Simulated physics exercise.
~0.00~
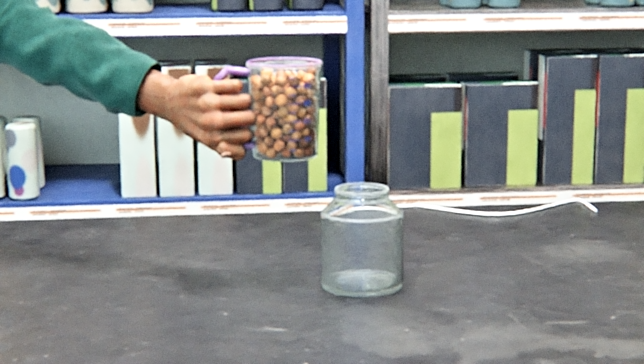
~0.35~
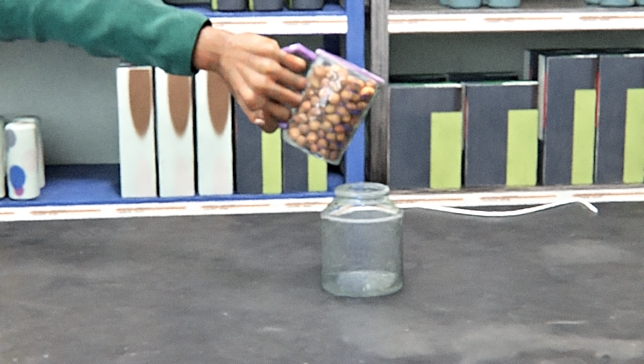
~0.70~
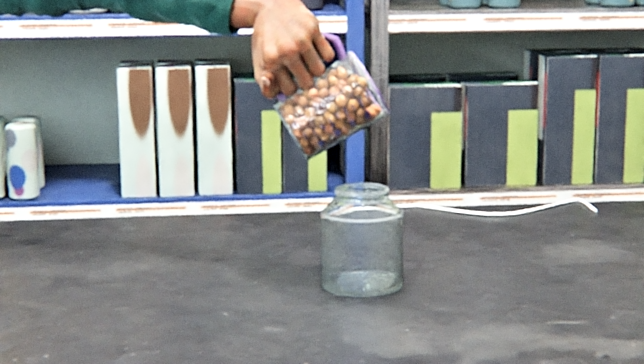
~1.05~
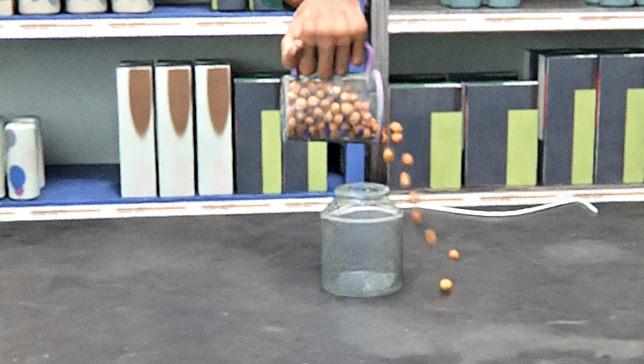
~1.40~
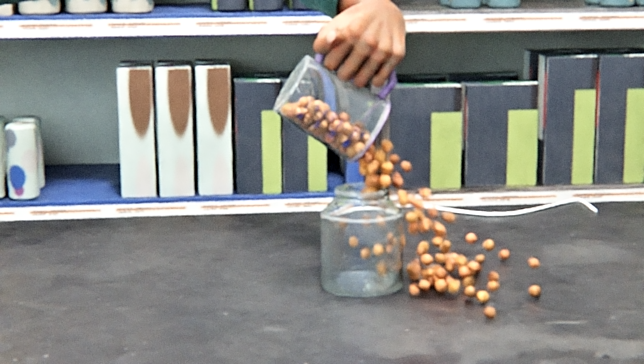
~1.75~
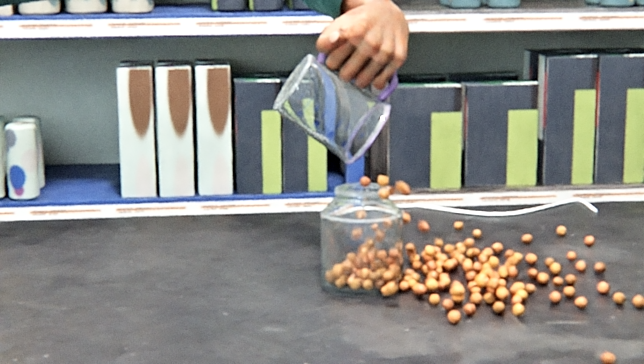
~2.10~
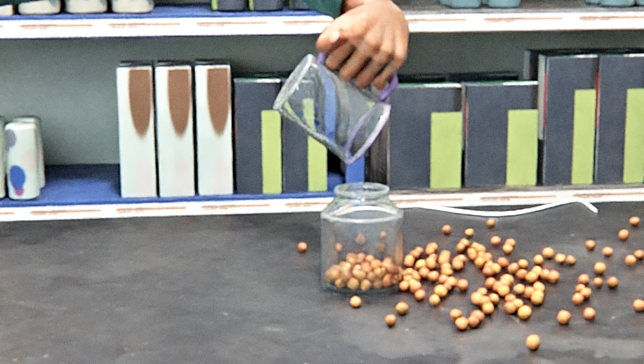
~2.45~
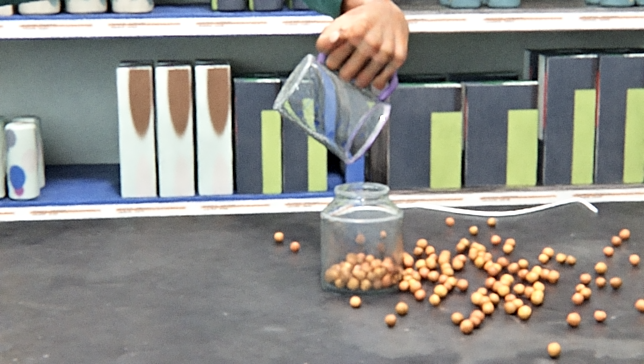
The clip opens with a hand in a green sleeve holding a clear cup full of small round brown pieces, up and to the left of an open glass jar on a dark surface. The hand carries the cup to the right and tilts it above the jar. Once the cup lies on its side, pieces begin tumbling out past the jar's right side. It tips further, and the stream pours partly into the jar and partly onto the table. The cup empties, leaving some pieces in the jar and most scattered outside, mainly to the right.
